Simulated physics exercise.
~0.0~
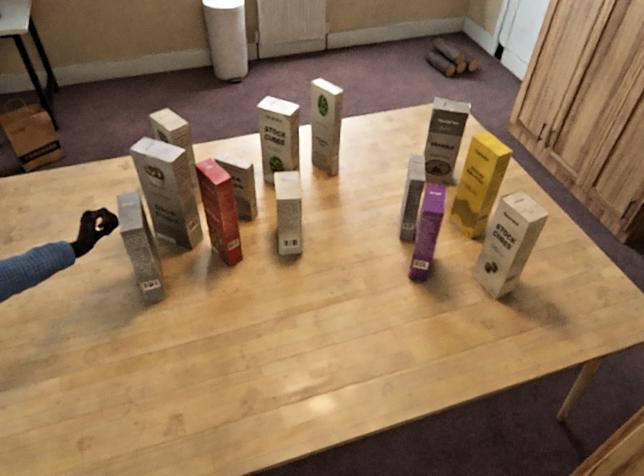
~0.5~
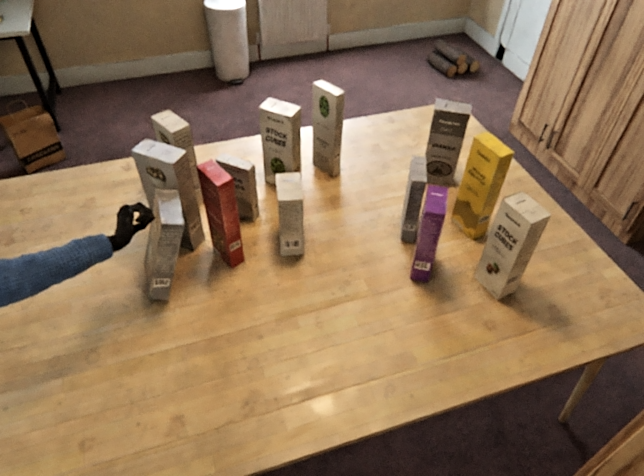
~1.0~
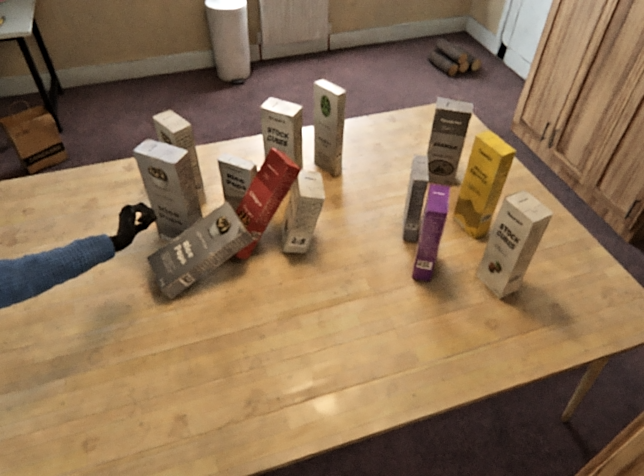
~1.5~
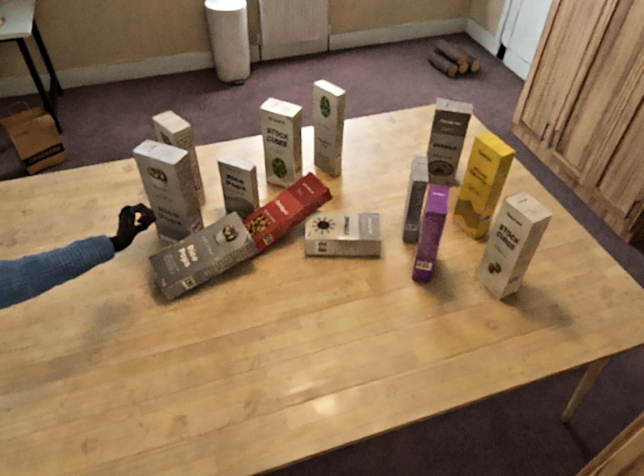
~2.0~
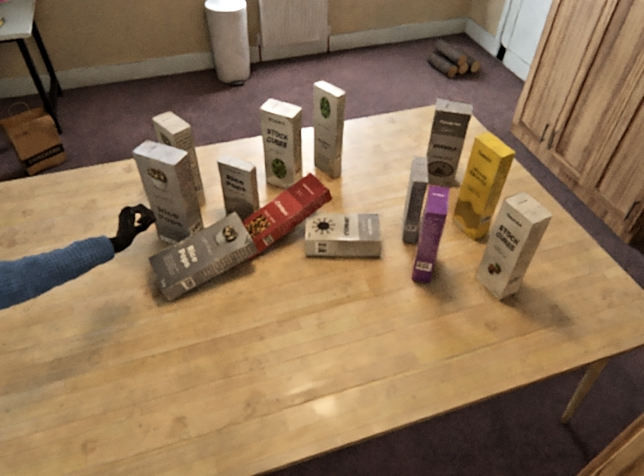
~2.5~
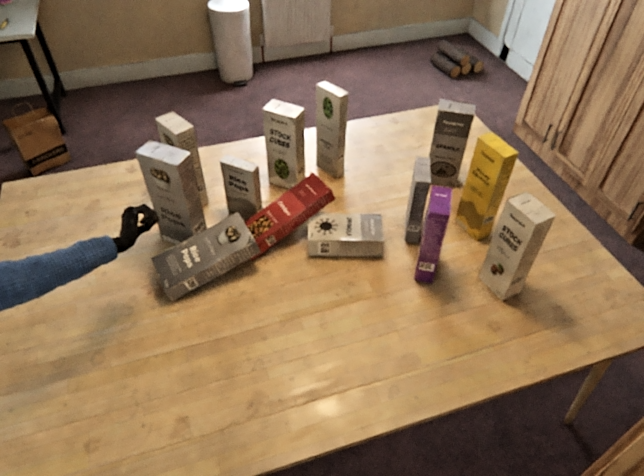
The video shows a gloved hand tipping a grey box at the left of a wooden table crowded with upright boxes; it falls rightward into a red box, which topples along with a pale box beyond, leaving three down while the others, including purple and yellow ones, remain standing.
